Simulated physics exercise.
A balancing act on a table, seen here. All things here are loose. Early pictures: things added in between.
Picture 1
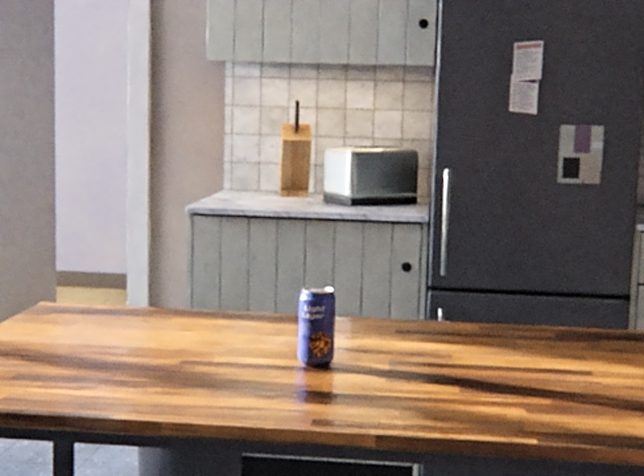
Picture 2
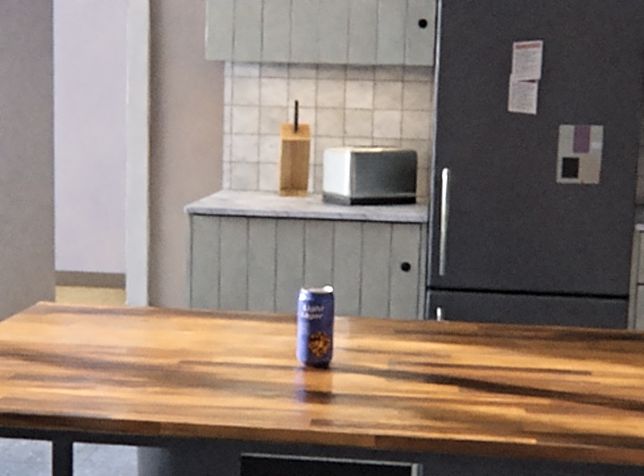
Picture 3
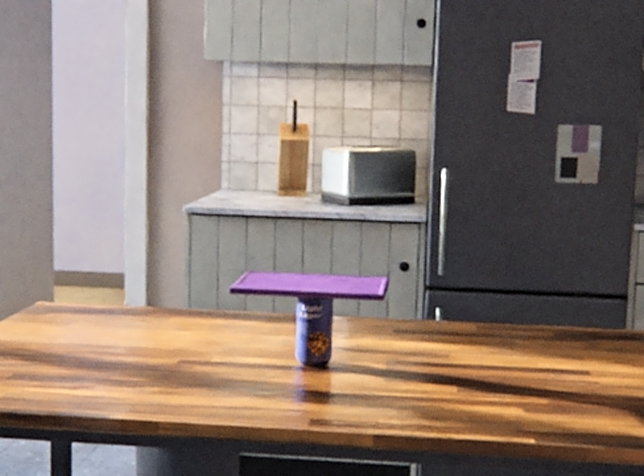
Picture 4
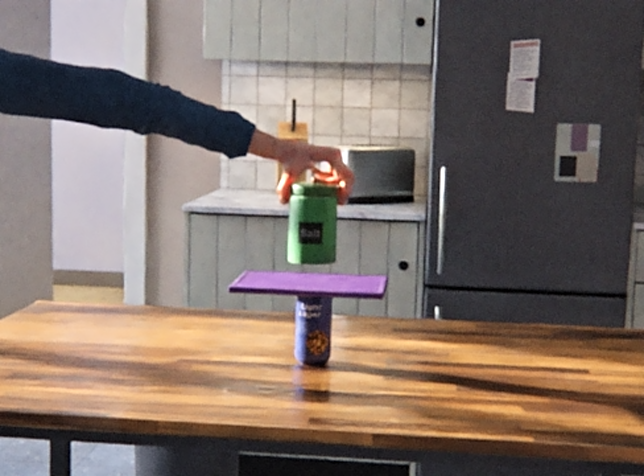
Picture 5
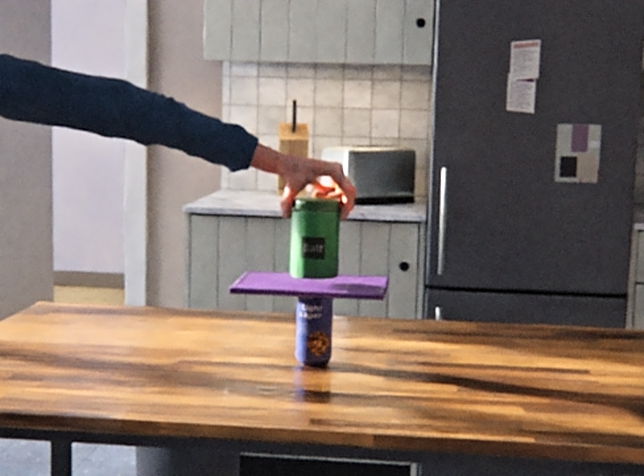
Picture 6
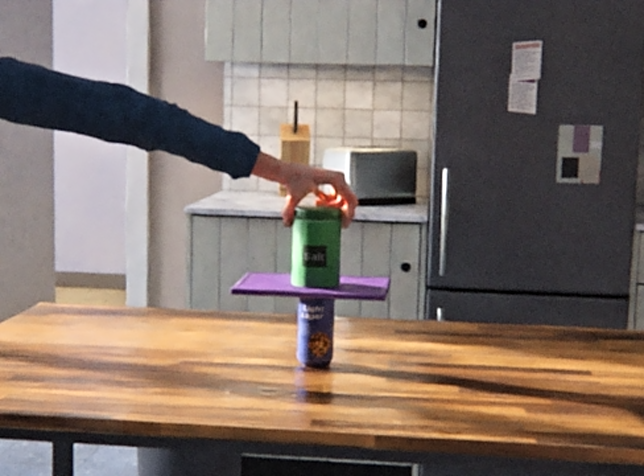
A kitchen with pale green cupboards, a tiled wall and a dark fridge at the right is seen from across a wooden table, the camera practically still. A blue can stands alone mid-table, a toaster and wooden board on the counter behind, before a flat purple board appears on top of it. A dark-sleeved arm reaches in from the left, lowers a green jar onto the purple board and keeps hold of it.
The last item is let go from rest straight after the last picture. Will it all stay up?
The stack endures.
Then, 0.30 s on from there, no change.
Then, 0.90 s on from there, green jar resting near (317, 247).
In the end, all 3 unmoved. At the end, from the last picture's camera, green jar near (317, 247). The stack holds.
